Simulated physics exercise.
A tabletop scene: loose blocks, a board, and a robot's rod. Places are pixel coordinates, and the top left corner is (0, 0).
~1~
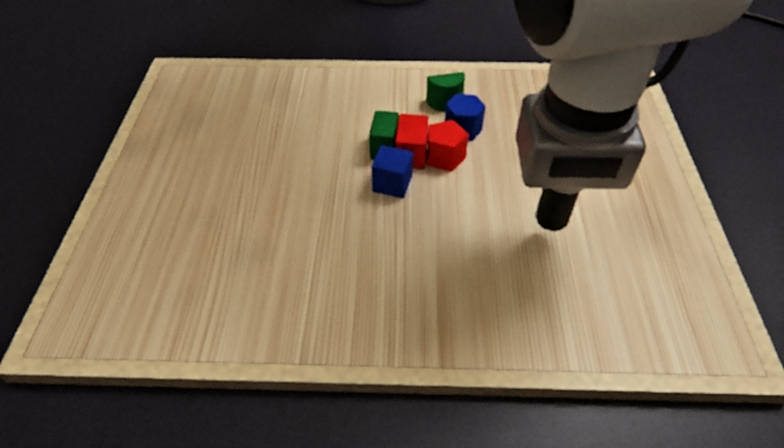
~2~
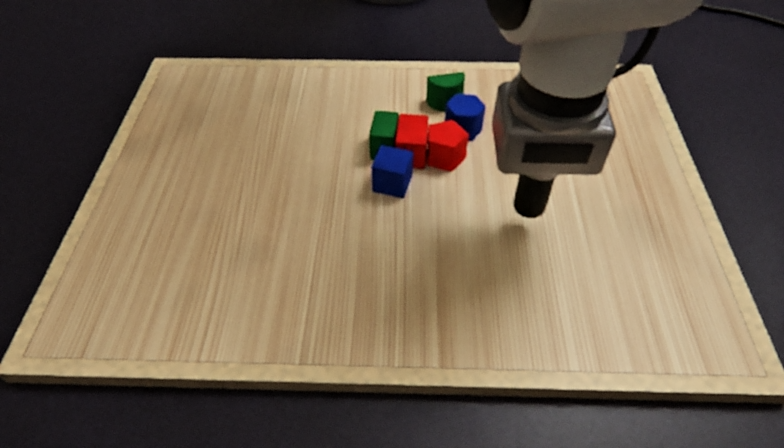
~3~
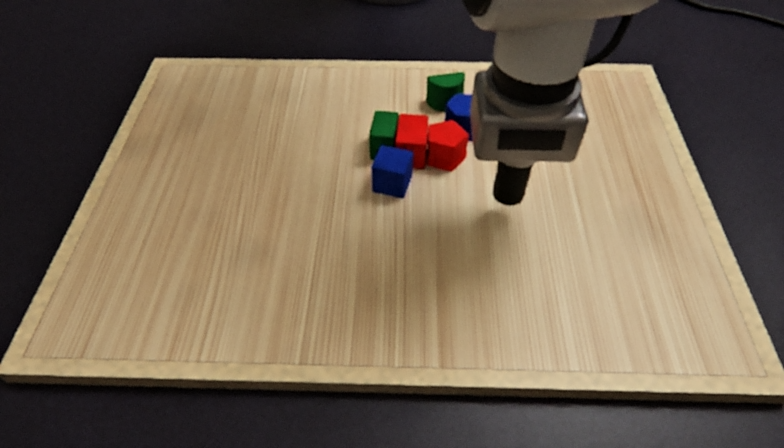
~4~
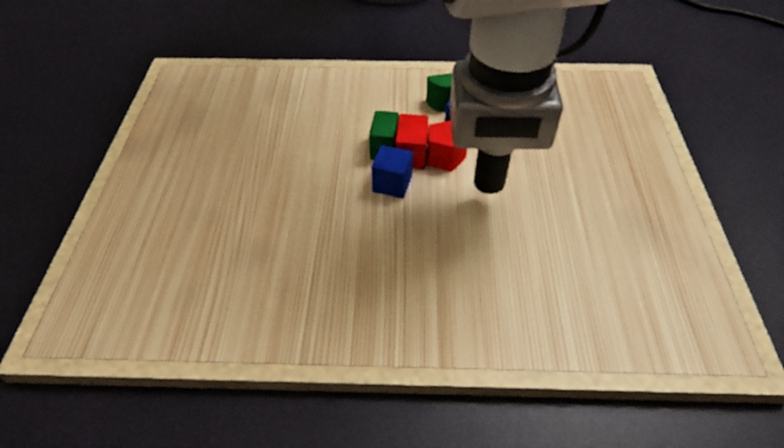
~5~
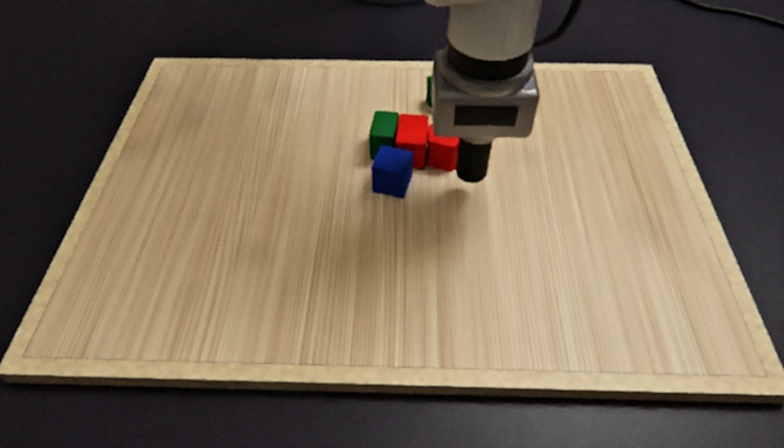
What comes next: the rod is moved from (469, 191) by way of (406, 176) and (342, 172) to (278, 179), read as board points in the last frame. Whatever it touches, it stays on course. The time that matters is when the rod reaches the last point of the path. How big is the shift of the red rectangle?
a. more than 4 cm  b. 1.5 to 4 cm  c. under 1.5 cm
My answer is option c.
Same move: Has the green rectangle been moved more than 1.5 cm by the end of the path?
No, it doesn't check out.
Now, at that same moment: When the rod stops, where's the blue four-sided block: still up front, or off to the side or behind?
At the end of the path, the rod has already lost the blue four-sided block, which lies beside or behind it.
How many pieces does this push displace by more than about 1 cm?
One block, no more.
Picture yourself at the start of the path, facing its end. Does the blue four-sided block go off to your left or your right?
So, looking from the first point of the path to the last, the blue four-sided block moves leftwards.
One third of the way, rod at (405, 158); blue four-sided block at (374, 158), turned 30° anticlockwise; red rectangle at (411, 125).
Two thirds of the way, rod at (339, 154); blue four-sided block at (321, 167), turned 90° anticlockwise; red rectangle at (411, 125).
At the end, rod at (274, 162); green rectangle not moved; blue four-sided block at (308, 173), turned 115° anticlockwise; red rectangle at (411, 125).
